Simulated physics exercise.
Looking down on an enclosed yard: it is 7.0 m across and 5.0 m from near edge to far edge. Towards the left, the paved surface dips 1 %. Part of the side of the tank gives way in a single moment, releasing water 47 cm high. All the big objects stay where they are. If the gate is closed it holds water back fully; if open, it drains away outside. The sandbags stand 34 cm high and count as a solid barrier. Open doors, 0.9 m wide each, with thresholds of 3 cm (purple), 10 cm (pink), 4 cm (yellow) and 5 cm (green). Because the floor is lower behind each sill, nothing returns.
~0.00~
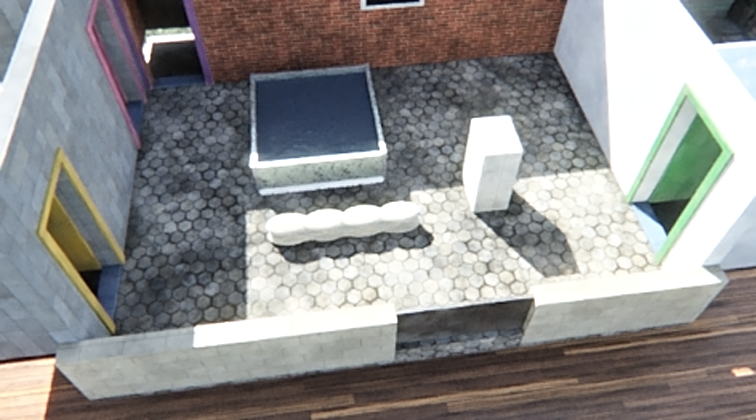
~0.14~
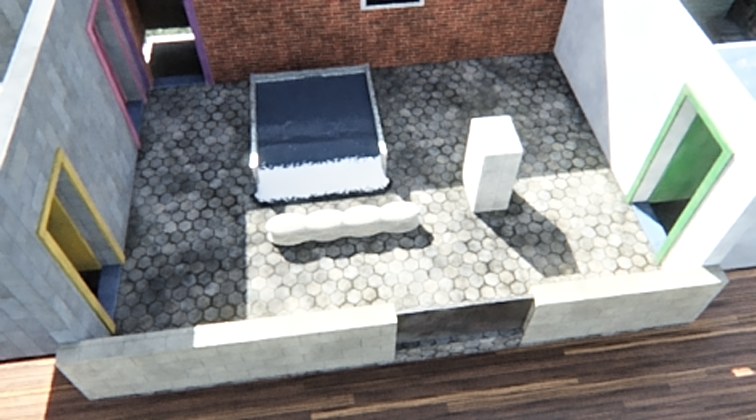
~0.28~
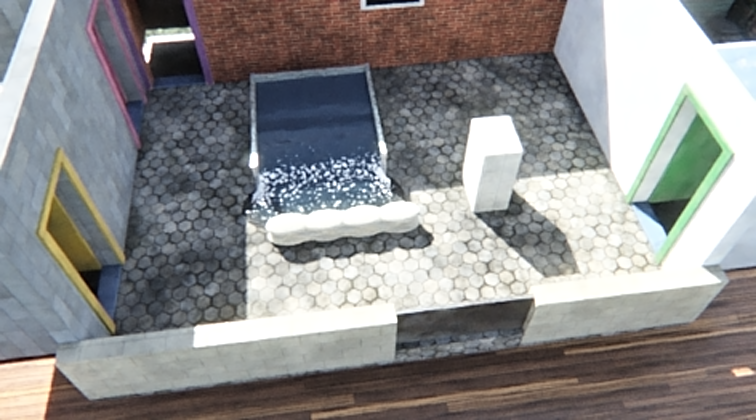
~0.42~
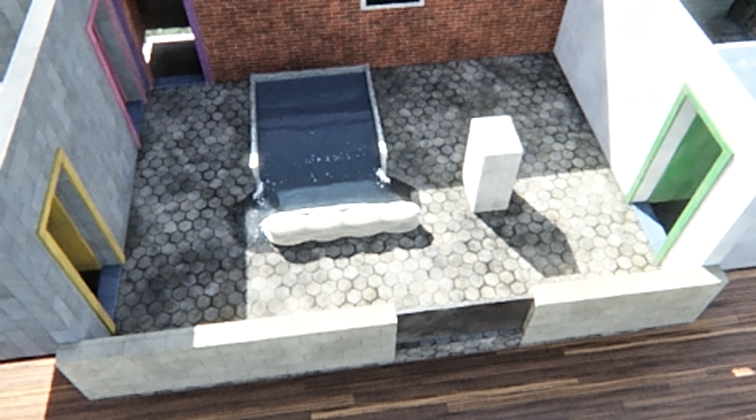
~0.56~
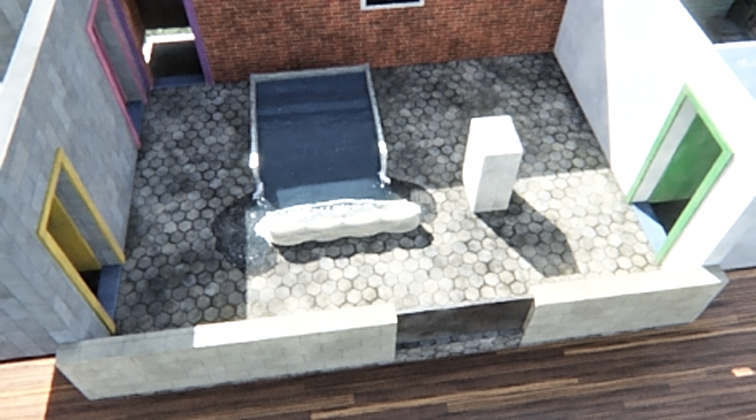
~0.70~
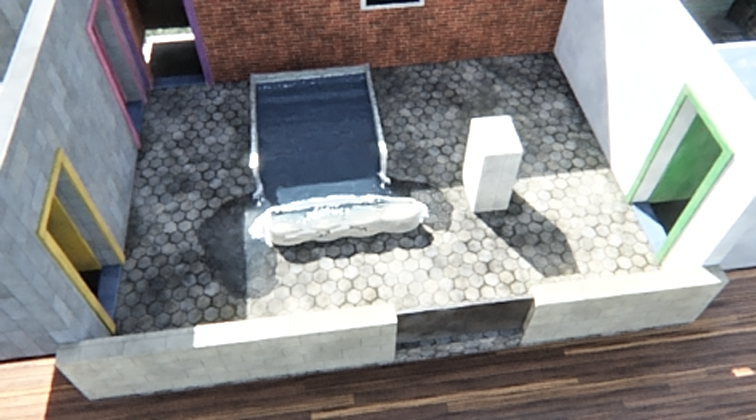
At first, a dark, still pool sits inside a pale-walled tank in a paved yard, behind a lumpy white barrier. The tank's near side gives way and water pours out, foaming against the barrier, then spreads around both its ends, farther on the left, wetting the paving.
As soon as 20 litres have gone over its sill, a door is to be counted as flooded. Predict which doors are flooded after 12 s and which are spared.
In the end at the purple door the water let in will surpass the limit. At the pink door the water let in will remain short of the limit. At the yellow door the water let in will surpass the limit. At the green door the water let in will remain short of the limit.
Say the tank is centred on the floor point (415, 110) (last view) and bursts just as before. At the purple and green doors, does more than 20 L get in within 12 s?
Purple: Too much; green: Too much.
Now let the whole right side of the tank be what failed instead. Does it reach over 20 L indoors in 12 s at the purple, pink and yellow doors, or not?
Outcomes - purple: Not exceeded, pink: Not exceeded, yellow: Exceeded.
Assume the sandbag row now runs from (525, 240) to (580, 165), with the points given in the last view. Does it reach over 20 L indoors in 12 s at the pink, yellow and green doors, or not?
Then the pink door is short of it, the yellow door over the mark, the green door over the mark.
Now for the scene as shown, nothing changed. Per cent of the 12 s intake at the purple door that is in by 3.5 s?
Roughly 0%.
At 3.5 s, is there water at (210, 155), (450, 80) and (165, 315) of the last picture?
Well, the first is untouched by it, the next drenched, the last drenched.
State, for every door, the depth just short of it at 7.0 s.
Depths in cm: Purple 4, pink 3, yellow 9, green 2.
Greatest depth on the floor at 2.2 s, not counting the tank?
About 27 cm at most.
After 1.4 s water covers 20 % of the floor and is deepest (36 cm) near (311, 223); purple door not reached, pink door not reached, yellow door not reached, green door not reached.
After 2.2 s water covers 35 % of the floor and is deepest (27 cm) near (298, 225); purple door not reached, pink door not reached, yellow door 11 cm at the sill, 21 L in, green door not reached.
After 3.5 s water covers 60 % of the floor and is deepest (15 cm) near (108, 369); purple door not reached, pink door 3 cm at the sill, 0 L in, yellow door 13 cm at the sill, 80 L in, green door not reached.
After 7.0 s water covers 90 % of the floor and is deepest (11 cm) near (108, 369); purple door 4 cm at the sill, 21 L in, pink door 3 cm at the sill, 0 L in, yellow door 9 cm at the sill, 141 L in, green door 2 cm at the sill, 0 L in.
After 12.0 s water covers 95 % of the floor and is deepest (8 cm) near (126, 244); purple door 6 cm at the sill, 44 L in, pink door 7 cm at the sill, 0 L in, yellow door 6 cm at the sill, 189 L in, green door 3 cm at the sill, 0 L in.
